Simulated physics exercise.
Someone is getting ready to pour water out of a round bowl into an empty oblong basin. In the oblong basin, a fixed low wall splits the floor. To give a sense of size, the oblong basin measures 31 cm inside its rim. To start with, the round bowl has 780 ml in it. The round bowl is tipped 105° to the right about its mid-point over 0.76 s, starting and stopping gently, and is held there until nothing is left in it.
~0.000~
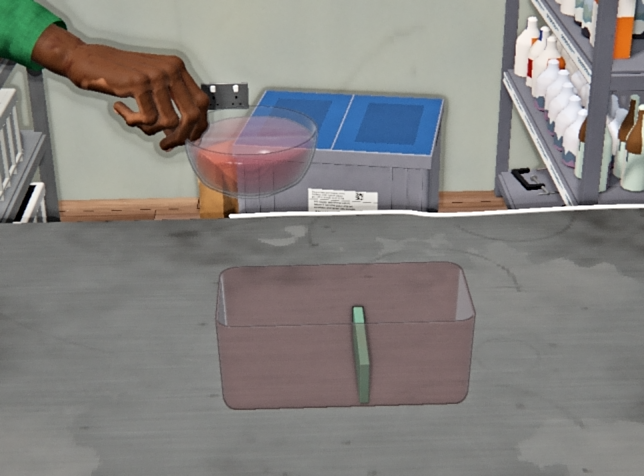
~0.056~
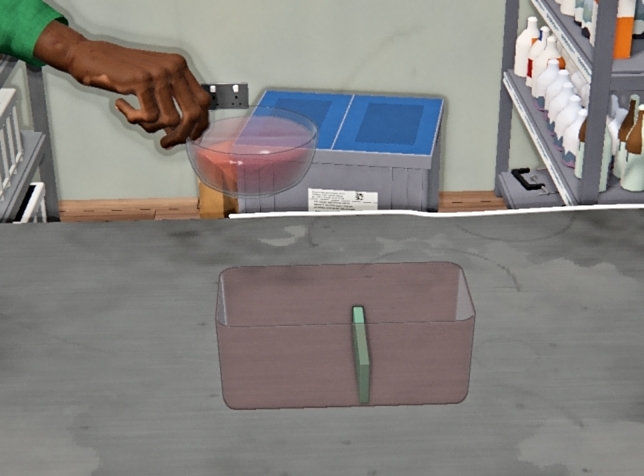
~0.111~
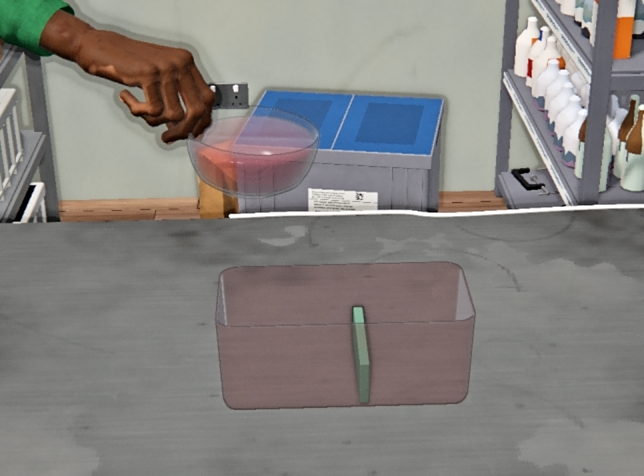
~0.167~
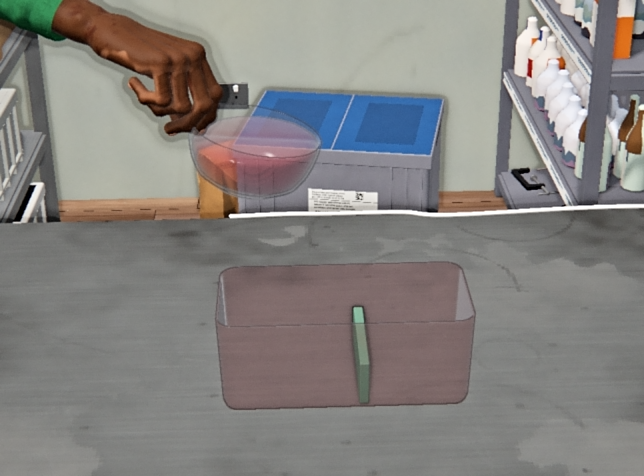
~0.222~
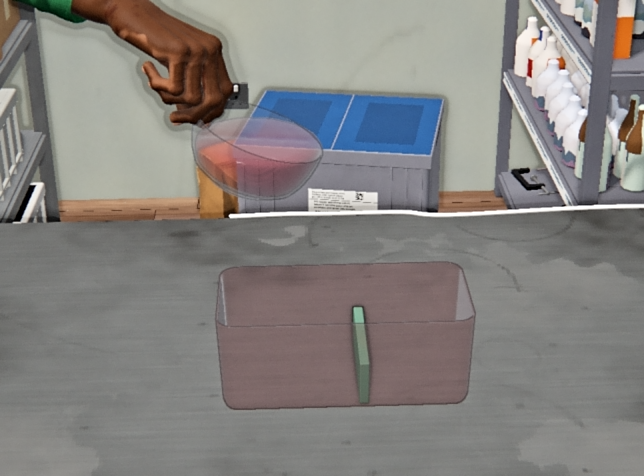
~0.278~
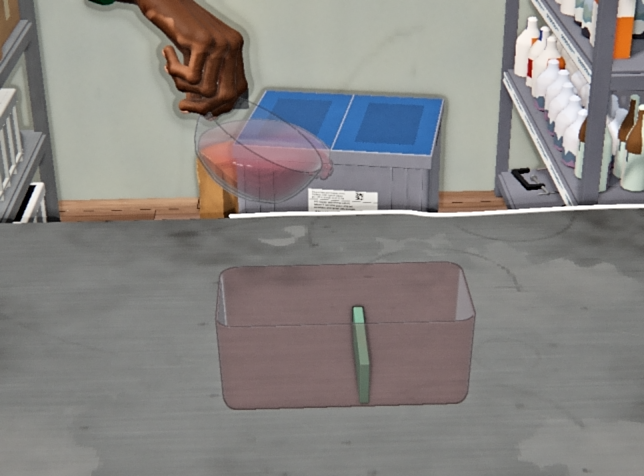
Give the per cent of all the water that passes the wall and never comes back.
I would say 64 percent.
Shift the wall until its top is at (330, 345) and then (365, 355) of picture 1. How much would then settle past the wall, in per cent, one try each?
First try about 80 %, second try about 55 %.
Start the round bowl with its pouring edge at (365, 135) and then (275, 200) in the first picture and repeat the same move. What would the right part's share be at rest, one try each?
Near 85 in a hundred on the first go and near 5 in a hundred on the second.
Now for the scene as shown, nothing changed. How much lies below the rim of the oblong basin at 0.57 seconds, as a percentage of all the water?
36 %, roughly.
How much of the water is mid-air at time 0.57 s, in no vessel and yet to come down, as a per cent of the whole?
Near 48 per cent of it all.
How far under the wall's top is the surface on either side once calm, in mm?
Left roughly 46 mm; right roughly 30 mm.
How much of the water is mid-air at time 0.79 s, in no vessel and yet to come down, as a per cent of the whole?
Something like 7 per cent of the total.
Then, 0.57 s in, the tilt is 90° and 16 per cent is still to pour, 2 is left of the wall and 33 right of it.
Then, 0.79 s in, the tilt is 105° and 0 per cent is still to pour, 29 is left of the wall and 64 right of it.
Then, 1.01 s in, the tilt is 105° and 0 per cent is still to pour, 35 is left of the wall and 63 right of it.
Then, 1.26 s in, the tilt is 105° and 0 per cent is still to pour, 35 is left of the wall and 64 right of it.
Finally, 35 per cent lies left of the wall, 64 right of it and 1 outside.
